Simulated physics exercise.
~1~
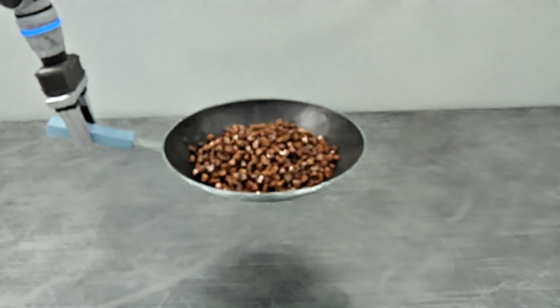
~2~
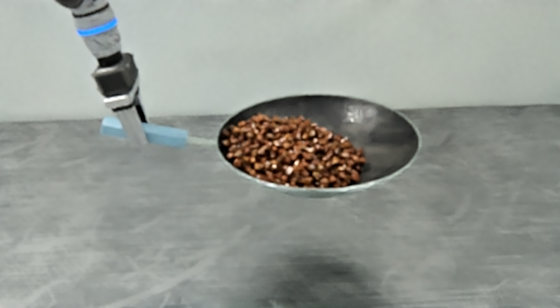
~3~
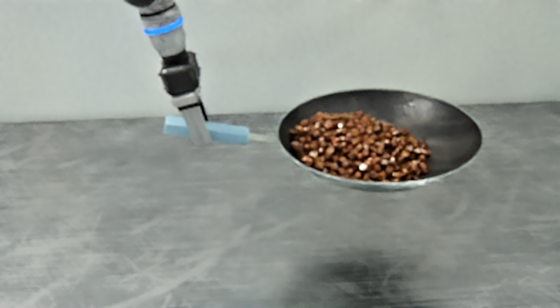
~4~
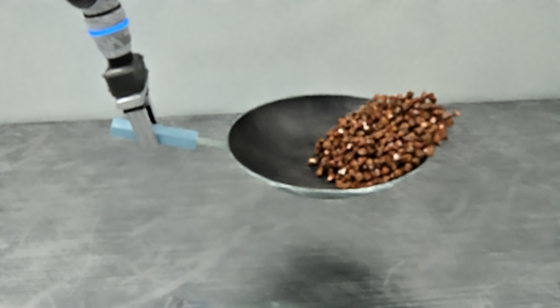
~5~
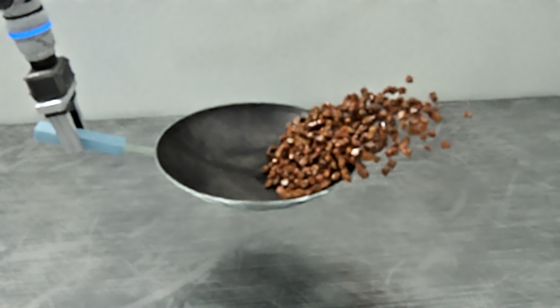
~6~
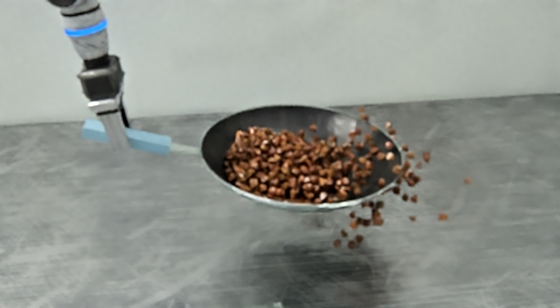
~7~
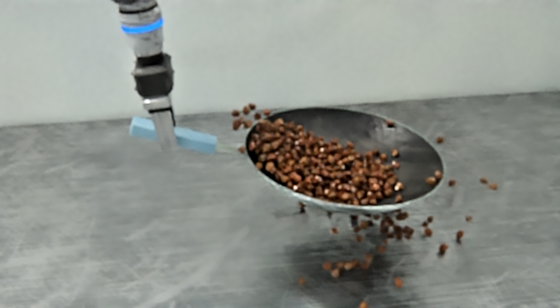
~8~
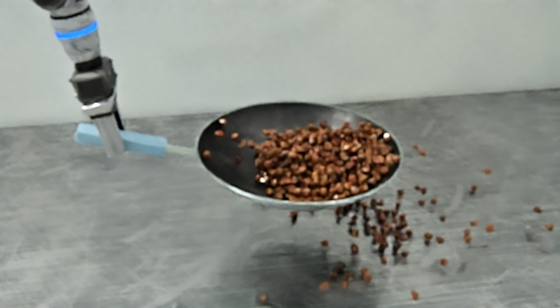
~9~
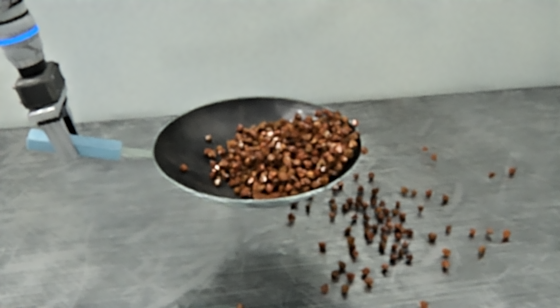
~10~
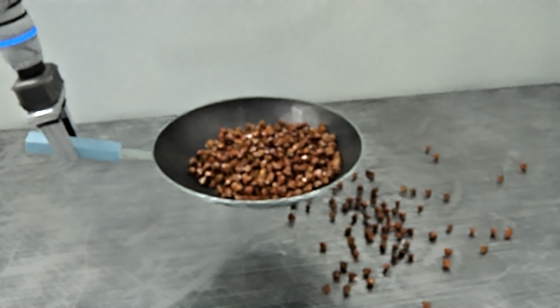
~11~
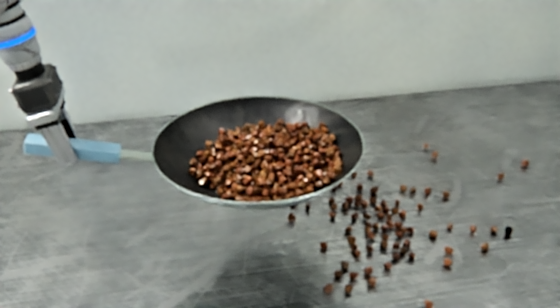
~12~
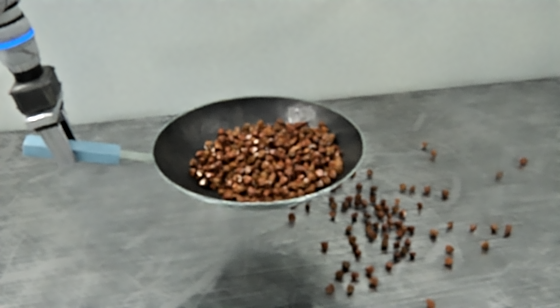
A robot arm holding a wok of small brown pellets swung it right, then jerked it left, so the heap surged over the right rim; after another swing right and back, it stopped with most still inside and some scattered on the grey surface.
